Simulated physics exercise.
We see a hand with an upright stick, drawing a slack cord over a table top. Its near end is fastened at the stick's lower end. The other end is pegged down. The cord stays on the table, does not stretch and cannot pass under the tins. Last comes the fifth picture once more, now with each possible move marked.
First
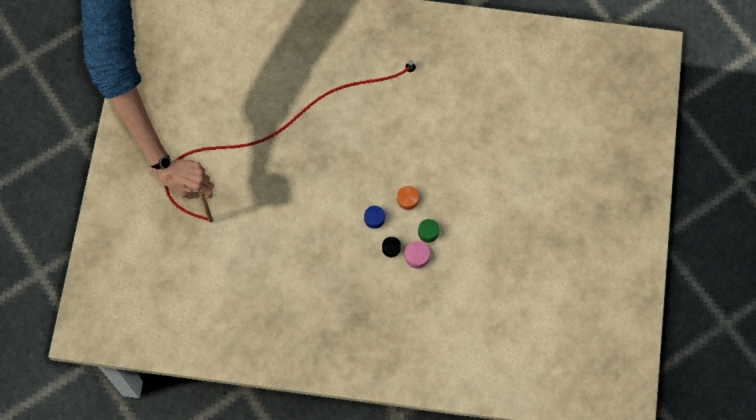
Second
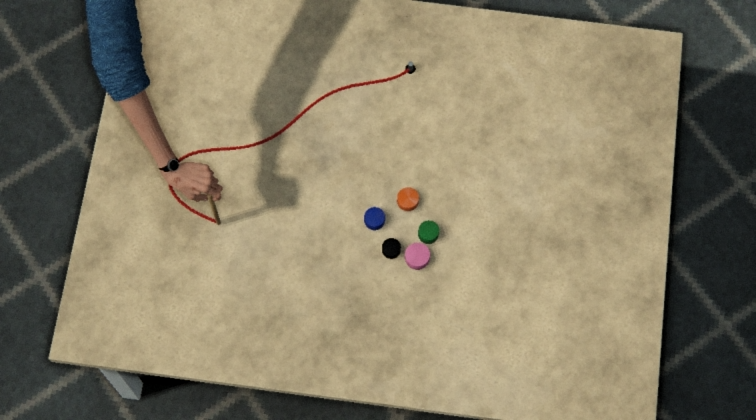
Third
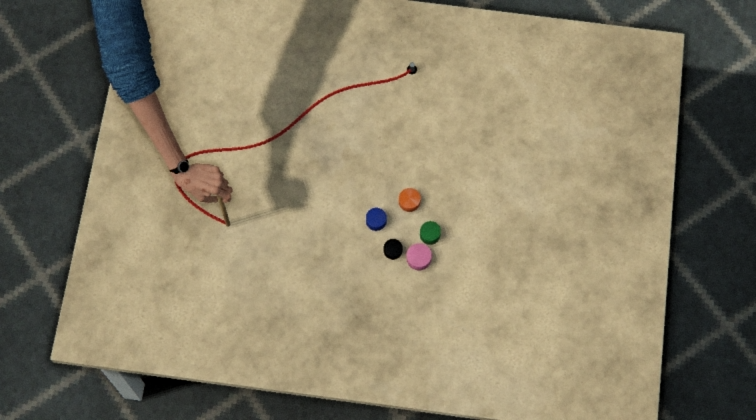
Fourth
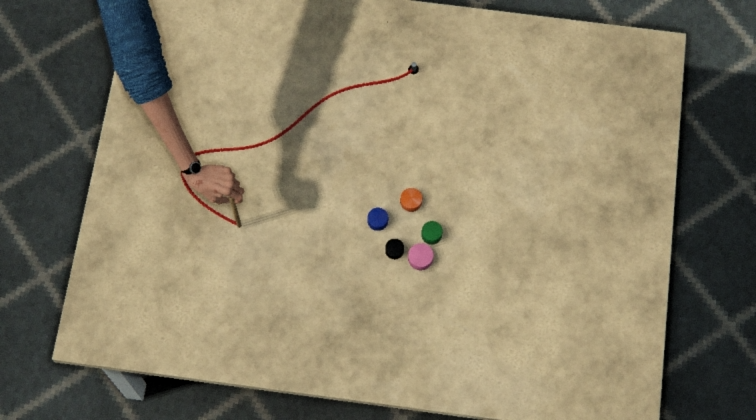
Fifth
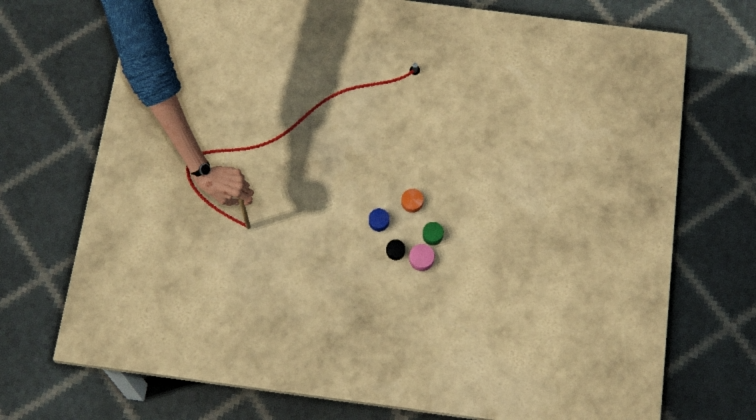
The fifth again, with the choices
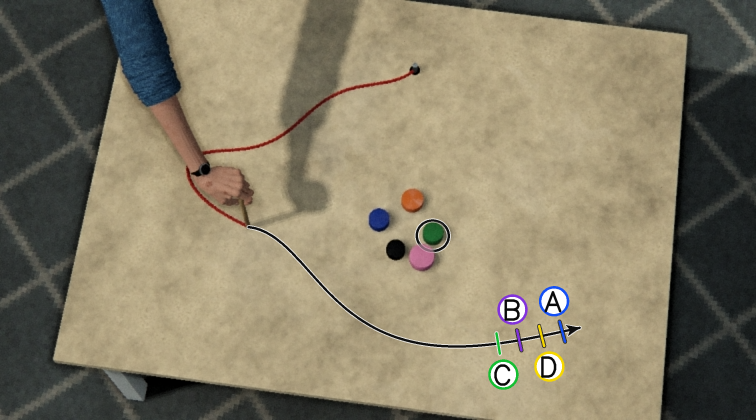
A hand with a stick drags one end of a red cord slightly rightward across a table.
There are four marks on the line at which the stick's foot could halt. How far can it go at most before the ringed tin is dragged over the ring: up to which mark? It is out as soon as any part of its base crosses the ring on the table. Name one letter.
No farther than D.
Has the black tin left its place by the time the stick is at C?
No.
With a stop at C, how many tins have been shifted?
The count is none.
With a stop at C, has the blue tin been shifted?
No.
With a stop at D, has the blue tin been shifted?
Yes.
On the marked copy, A at (562, 332); B at (519, 340); C at (498, 343); D at (542, 336); the ring at (433, 236); the route from (248, 227) via (393, 336) to (580, 328).
Taking D. A third of the way, foot of the stick (335, 299); green tin (433, 234).
Two thirds of the way, foot of the stick (441, 346); green tin (433, 234).
When it is over, foot of the stick (542, 336); green tin (433, 234); black tin (412, 240); blue tin (412, 221); pink tin (426, 256); the green tin is still in its ring.
As for the rest, A drags the ringed tin to (445, 226); B is safe but short; C is safe but short.
